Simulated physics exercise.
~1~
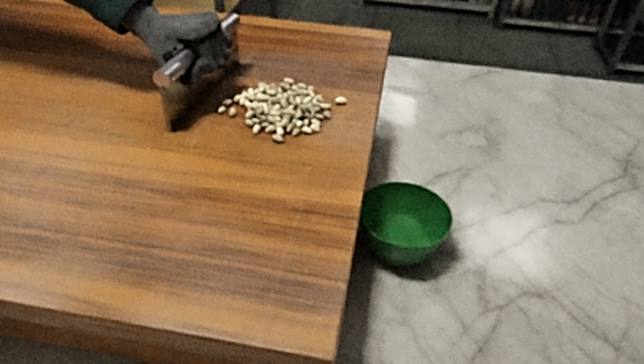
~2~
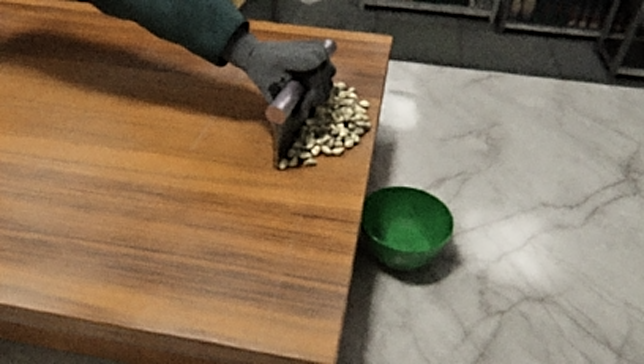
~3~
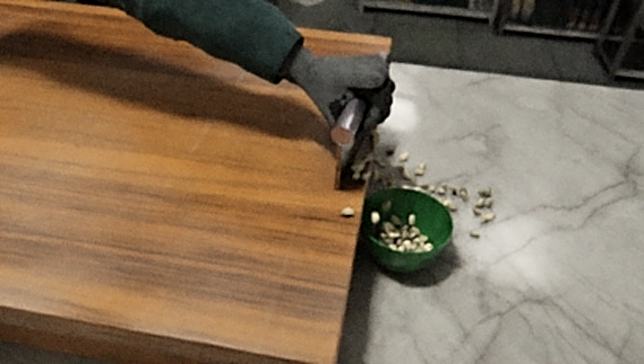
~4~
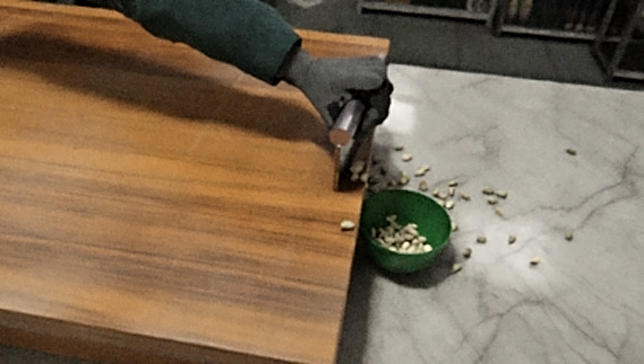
A gloved hand in a dark green sleeve grips a flat scraper beside a small heap of pale beans on a striped brown wooden board, seen from above at a slant with a slight sway. To the right, just below the board's edge, a green bowl sits on a grey-veined marble surface. The hand pushes the beans rightward until the scraper halts at the edge. Beans tumble over, some dropping into the bowl while others scatter across the marble. At the end, the bowl holds a good share, more lie around it, and a few remain on the board.
